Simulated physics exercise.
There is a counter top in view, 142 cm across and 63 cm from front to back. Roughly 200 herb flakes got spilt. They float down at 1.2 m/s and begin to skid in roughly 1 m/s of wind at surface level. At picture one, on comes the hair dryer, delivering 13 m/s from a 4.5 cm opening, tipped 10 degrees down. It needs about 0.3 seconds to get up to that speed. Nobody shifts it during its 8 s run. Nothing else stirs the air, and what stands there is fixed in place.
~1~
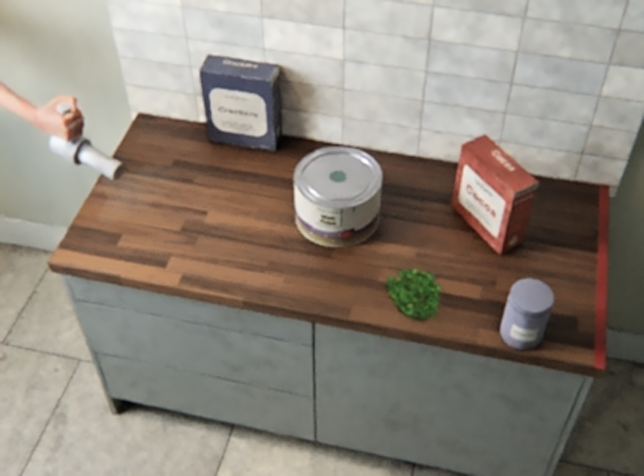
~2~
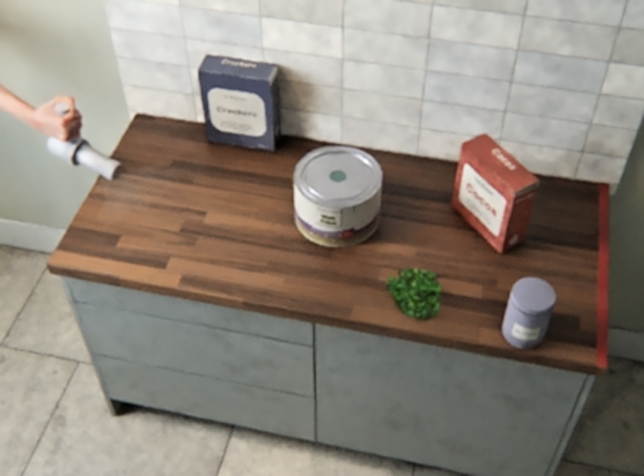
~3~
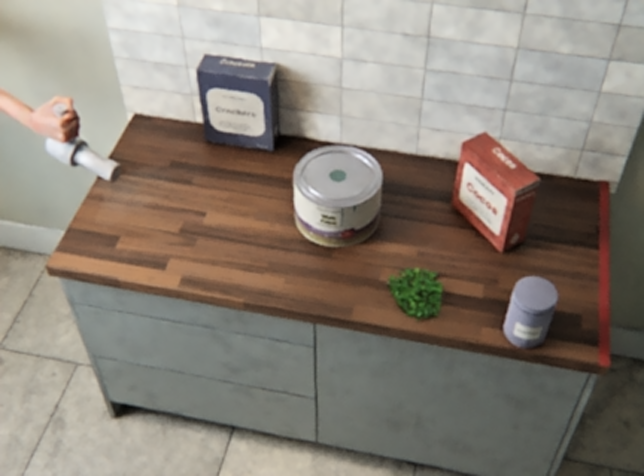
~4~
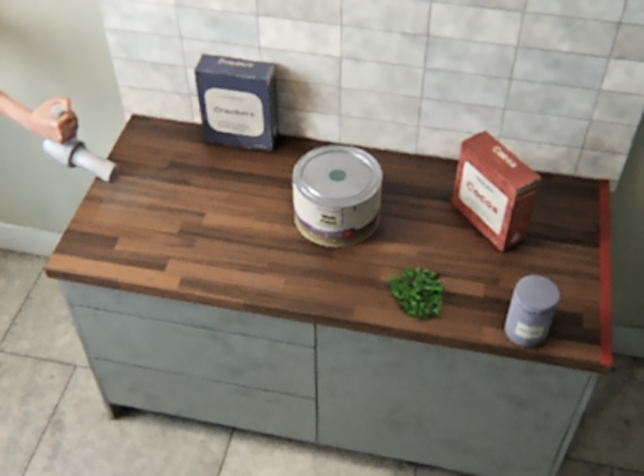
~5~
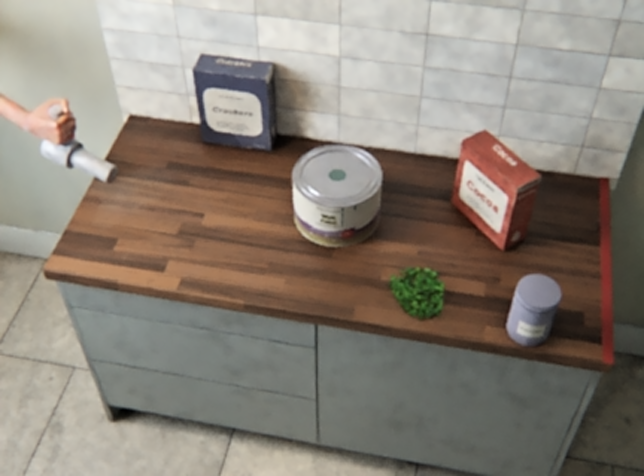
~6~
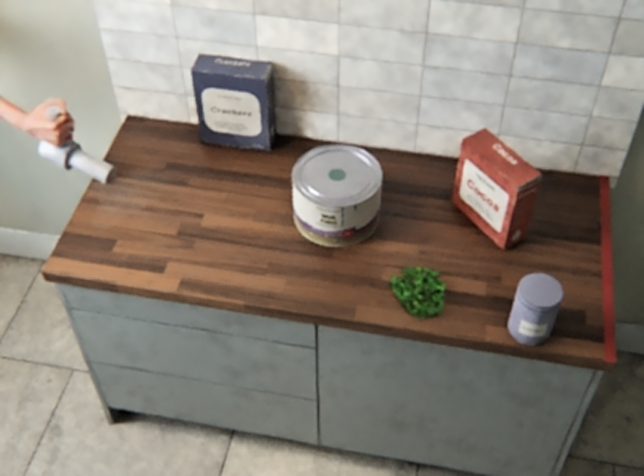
A small pile of green herb flakes sat still on the wooden counter among a tin, a jar and two boxes, while a hand at the left held a hair dryer pointed down across it.
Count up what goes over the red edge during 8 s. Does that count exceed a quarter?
The loss goes past a quarter.
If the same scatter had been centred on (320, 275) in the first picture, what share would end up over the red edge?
Share at the end: Near 30 %.
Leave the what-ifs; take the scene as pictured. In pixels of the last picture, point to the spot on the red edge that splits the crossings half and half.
At about (614, 301).
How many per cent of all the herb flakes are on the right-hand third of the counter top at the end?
Share at the end: Close to 0 %.
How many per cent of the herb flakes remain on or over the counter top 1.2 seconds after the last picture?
I'd say some 4 % at that moment.
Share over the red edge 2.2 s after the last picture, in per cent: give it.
Estimate: Around 60 %.
Then, 1.2 s after the last picture, 8 % are on the move or not yet settled, 56 % are over the red edge.
Then, 2.2 s after the last picture, 0 % are on the move or not yet settled, 60 % are over the red edge.
Then, 4.1 s after the last picture, 0 % are on the move or not yet settled, 60 % are over the red edge.
Then, 7.7 s after the last picture, at the end, 60 % are over the red edge.
